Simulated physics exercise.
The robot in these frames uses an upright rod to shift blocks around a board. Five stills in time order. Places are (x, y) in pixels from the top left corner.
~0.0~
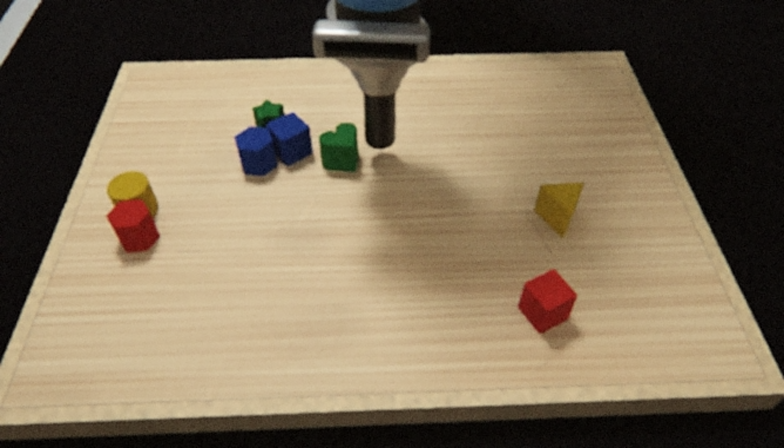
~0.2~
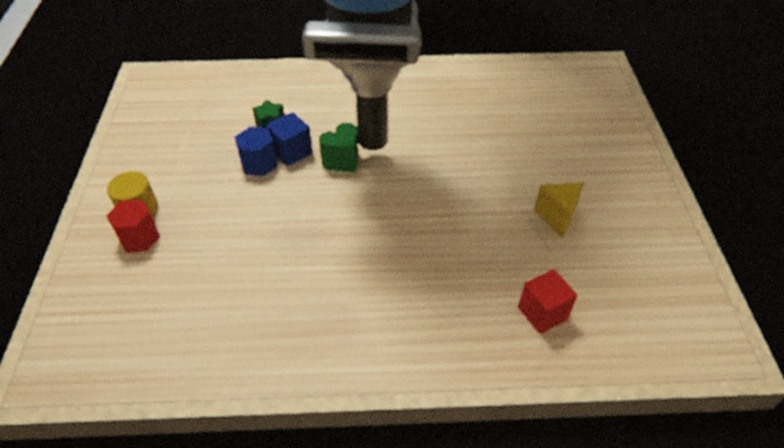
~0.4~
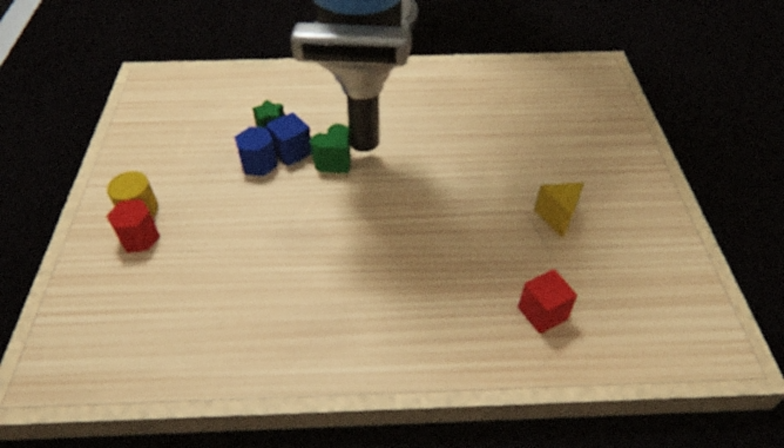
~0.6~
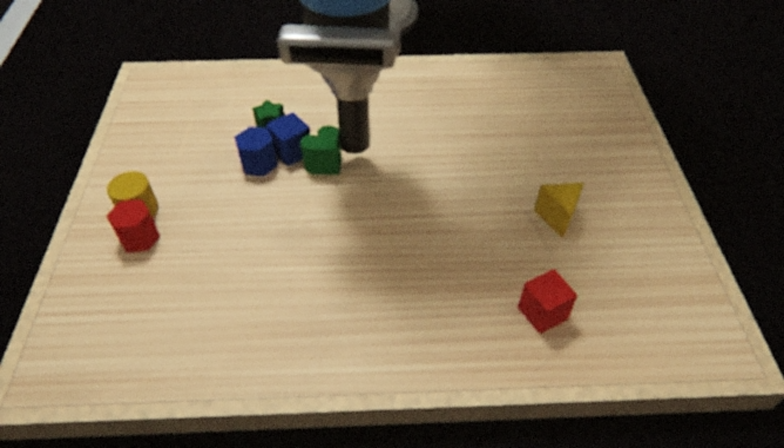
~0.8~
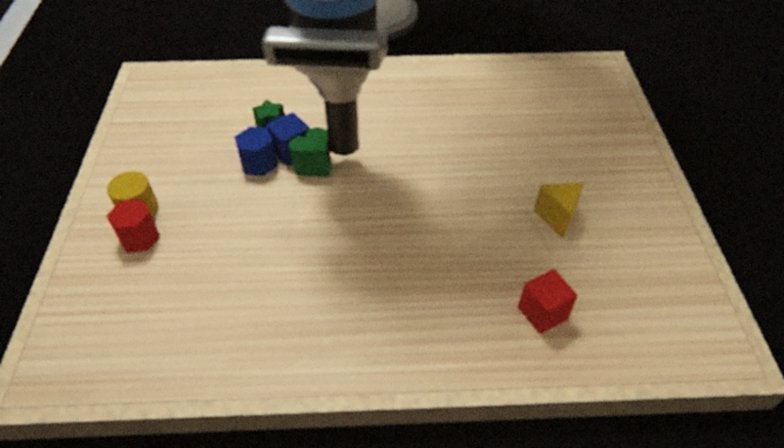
At first, a robot's upright rod hovers just right of a green heart-shaped block on a wooden board scattered with red, blue, green and yellow blocks. The rod moves left to the green block, then pushes it a short way left, close against the blue blocks, while the others stay still.
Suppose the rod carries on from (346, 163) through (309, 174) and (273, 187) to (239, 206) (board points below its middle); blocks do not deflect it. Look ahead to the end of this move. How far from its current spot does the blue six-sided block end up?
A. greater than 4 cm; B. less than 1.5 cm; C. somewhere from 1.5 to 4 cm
C (somewhere from 1.5 to 4 cm)
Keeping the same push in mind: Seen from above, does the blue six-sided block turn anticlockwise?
My answer is no.
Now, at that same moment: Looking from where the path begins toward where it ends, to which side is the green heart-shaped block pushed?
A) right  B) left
The correct letter is A.
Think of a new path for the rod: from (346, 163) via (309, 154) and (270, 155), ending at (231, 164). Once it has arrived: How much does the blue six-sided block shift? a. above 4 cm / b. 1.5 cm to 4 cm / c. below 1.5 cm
(a)
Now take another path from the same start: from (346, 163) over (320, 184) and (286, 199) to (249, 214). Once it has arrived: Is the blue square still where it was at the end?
Going by the path, yes.
What follows on the original path. One third of the way, rod at (307, 158); blue six-sided block at (241, 137); green star at (265, 106); blue square at (281, 123), turned 15° clockwise; green heart-shaped block at (272, 149), turned 15° clockwise.
Two thirds of the way, rod at (269, 171); blue six-sided block at (235, 136), turned 20° clockwise; green star at (265, 106); blue square at (281, 123), turned 15° clockwise; green heart-shaped block at (234, 159), turned 25° clockwise.
At the end, rod at (234, 190); red six-sided block unmoved; blue six-sided block at (234, 136), turned 25° clockwise; green star at (265, 106); blue square at (281, 123), turned 15° clockwise; green heart-shaped block at (217, 161), turned 45° clockwise.
